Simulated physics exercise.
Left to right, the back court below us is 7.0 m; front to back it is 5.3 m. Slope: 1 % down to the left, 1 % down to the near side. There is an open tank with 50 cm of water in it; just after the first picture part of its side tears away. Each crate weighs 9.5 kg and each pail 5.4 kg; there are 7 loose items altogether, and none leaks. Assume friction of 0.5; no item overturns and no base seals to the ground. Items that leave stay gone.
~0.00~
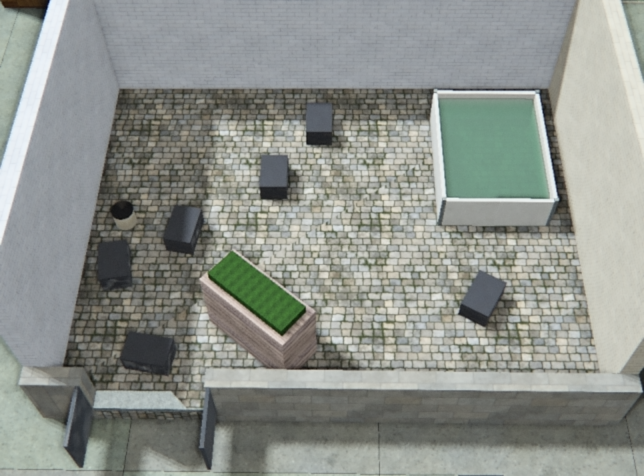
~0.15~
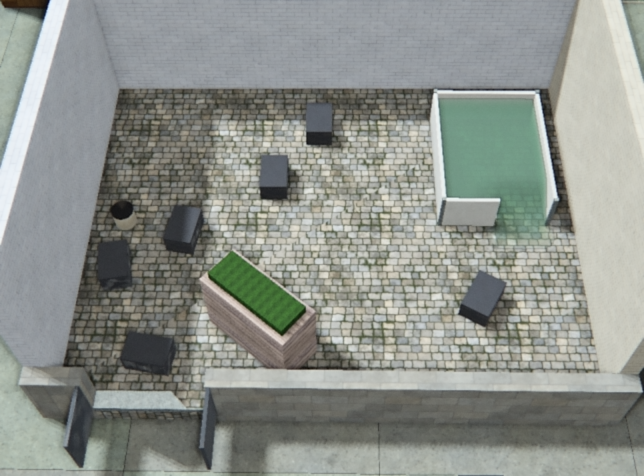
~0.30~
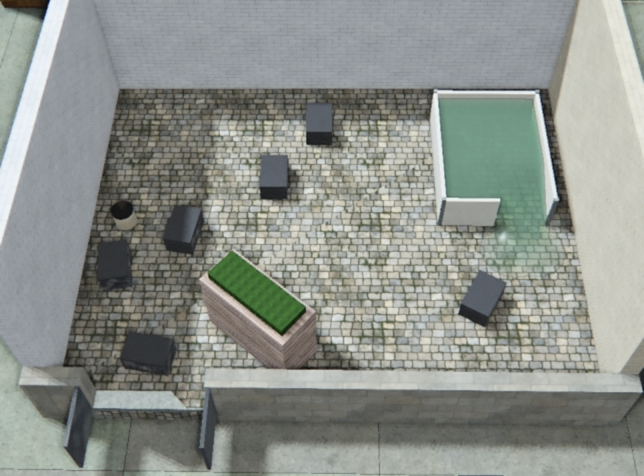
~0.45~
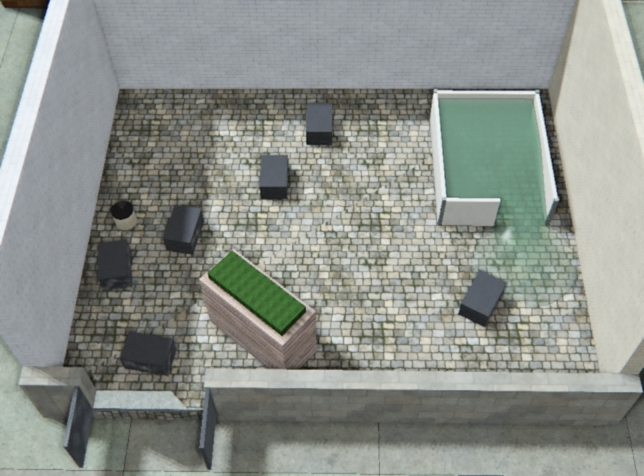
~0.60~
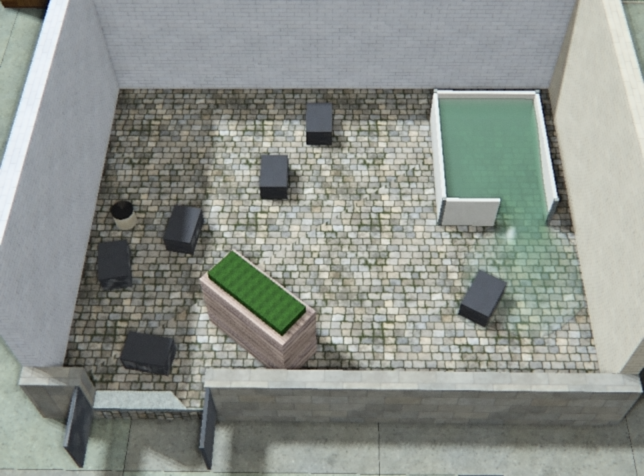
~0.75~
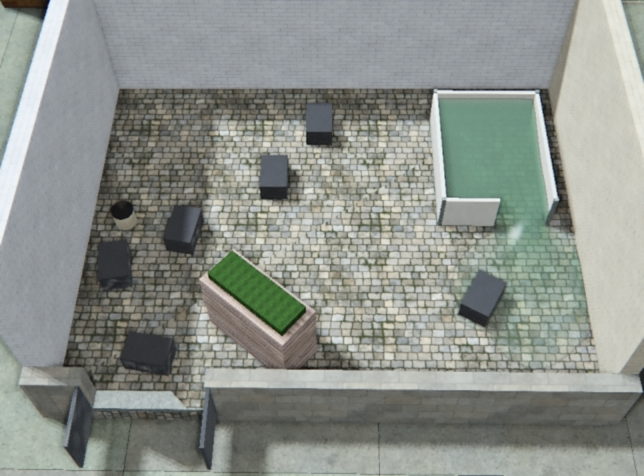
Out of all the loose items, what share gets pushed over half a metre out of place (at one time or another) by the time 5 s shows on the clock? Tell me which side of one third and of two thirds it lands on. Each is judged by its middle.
It lands below one third.
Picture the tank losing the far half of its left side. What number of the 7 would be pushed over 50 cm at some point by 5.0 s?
Then the count would be 5.
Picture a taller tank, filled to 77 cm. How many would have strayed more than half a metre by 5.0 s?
Then 4 of them.
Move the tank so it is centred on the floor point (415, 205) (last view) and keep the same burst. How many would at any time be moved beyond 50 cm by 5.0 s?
That would give 1.
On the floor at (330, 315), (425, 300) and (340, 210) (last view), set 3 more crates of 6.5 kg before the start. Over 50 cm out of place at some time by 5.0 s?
Going through them, I'd say exceeds it, exceeds it and finally falls short.
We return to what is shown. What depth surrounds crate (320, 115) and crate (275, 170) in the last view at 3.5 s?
Roughly 0 and 0 cm.
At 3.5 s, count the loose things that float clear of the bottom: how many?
The count is 1.
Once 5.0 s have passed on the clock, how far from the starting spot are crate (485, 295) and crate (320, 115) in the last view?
Distances: 300 cm; 0 cm.
After 1.1 s 0 of 7 are over 50 cm from their spots; 0 afloat.
After 2.2 s 1 of 7 are over 50 cm from their spots; 0 afloat.
After 3.5 s 1 of 7 are over 50 cm from their spots; 1 afloat.
After 5.0 s 1 of 7 are over 50 cm from their spots, and 1 have been at some point; 1 afloat.
